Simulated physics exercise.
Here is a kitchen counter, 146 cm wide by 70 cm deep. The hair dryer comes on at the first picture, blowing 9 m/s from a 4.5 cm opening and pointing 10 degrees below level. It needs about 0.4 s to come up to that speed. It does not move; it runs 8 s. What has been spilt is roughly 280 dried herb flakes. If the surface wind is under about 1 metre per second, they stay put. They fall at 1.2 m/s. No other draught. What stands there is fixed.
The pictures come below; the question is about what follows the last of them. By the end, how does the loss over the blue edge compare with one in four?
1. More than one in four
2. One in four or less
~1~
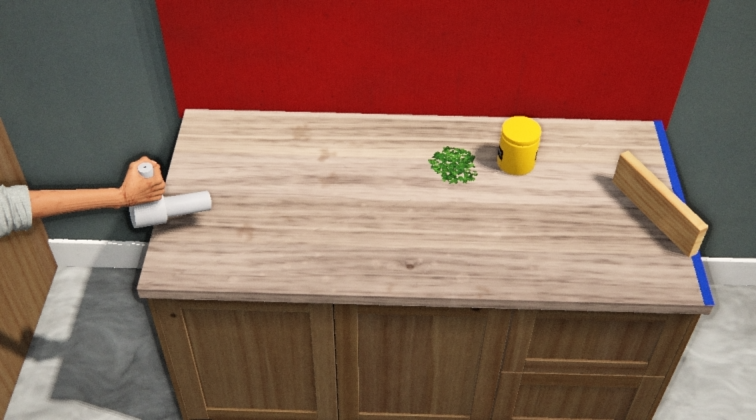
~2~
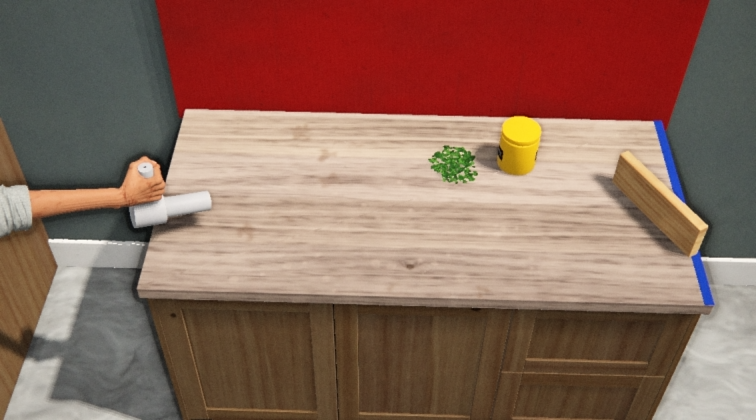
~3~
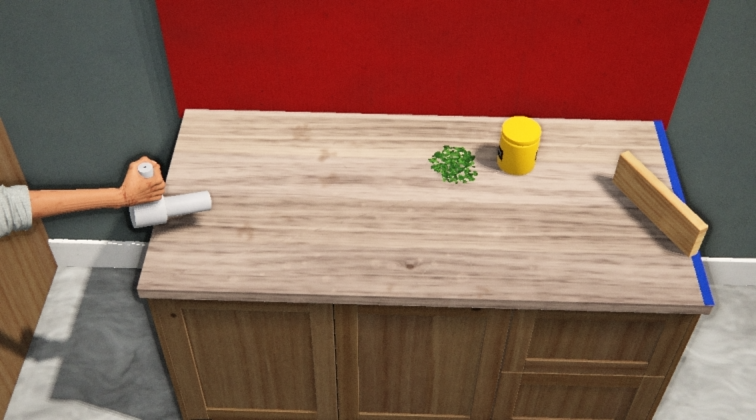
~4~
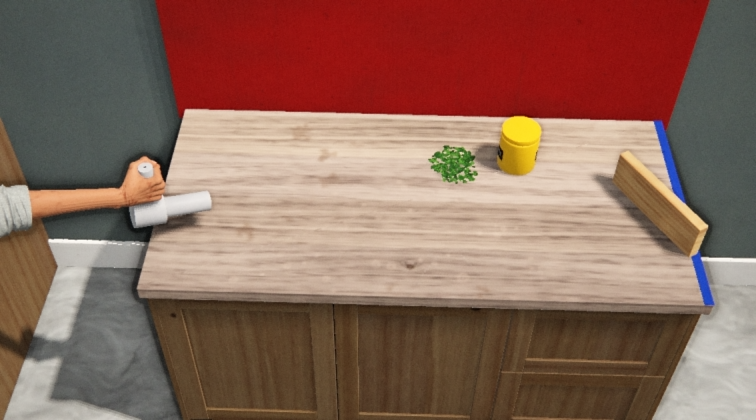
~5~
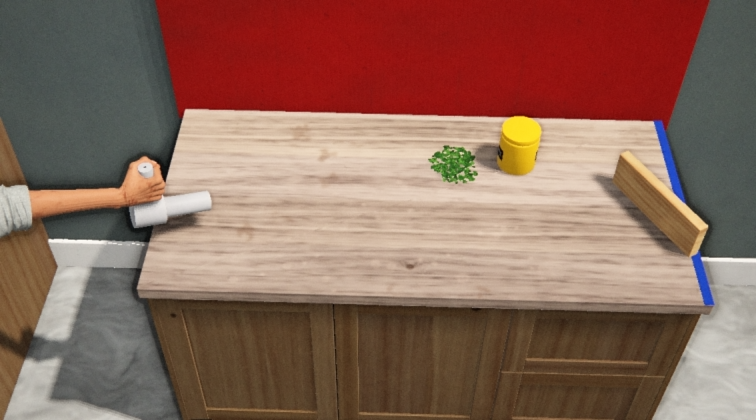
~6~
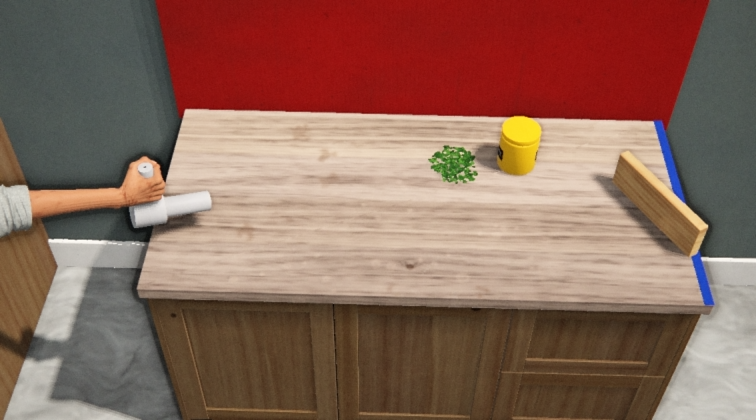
1, more than one in four.
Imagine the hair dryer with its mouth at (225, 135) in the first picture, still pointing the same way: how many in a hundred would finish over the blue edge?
15 %.
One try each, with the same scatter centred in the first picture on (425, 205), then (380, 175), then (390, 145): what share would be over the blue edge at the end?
Roughly 10 %, then 80 %, then 100 %.
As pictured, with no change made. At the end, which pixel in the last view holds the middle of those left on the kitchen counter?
(617, 185).
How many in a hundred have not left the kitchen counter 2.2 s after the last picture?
It should be roughly 30 % by then.
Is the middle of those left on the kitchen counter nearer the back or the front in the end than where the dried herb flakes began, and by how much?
Drift: Forward direction, about 5 cm.
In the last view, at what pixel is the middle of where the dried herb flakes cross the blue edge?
Midpoint of crossings, approx. (667, 139).
Then, 1.2 s after the last picture, 63 % are over the blue edge; the middle of those still in play is near (622, 170); 59 % have settled or left.
Then, 2.2 s after the last picture, 72 % are over the blue edge; the middle of those still in play is near (616, 180); 75 % have settled or left.
Then, 4.0 s after the last picture, 77 % are over the blue edge; the middle of those still in play is near (617, 183); 83 % have settled or left.
Then, 7.6 s after the last picture, at the end, 79 % are over the blue edge; the middle of those still in play is near (617, 185).
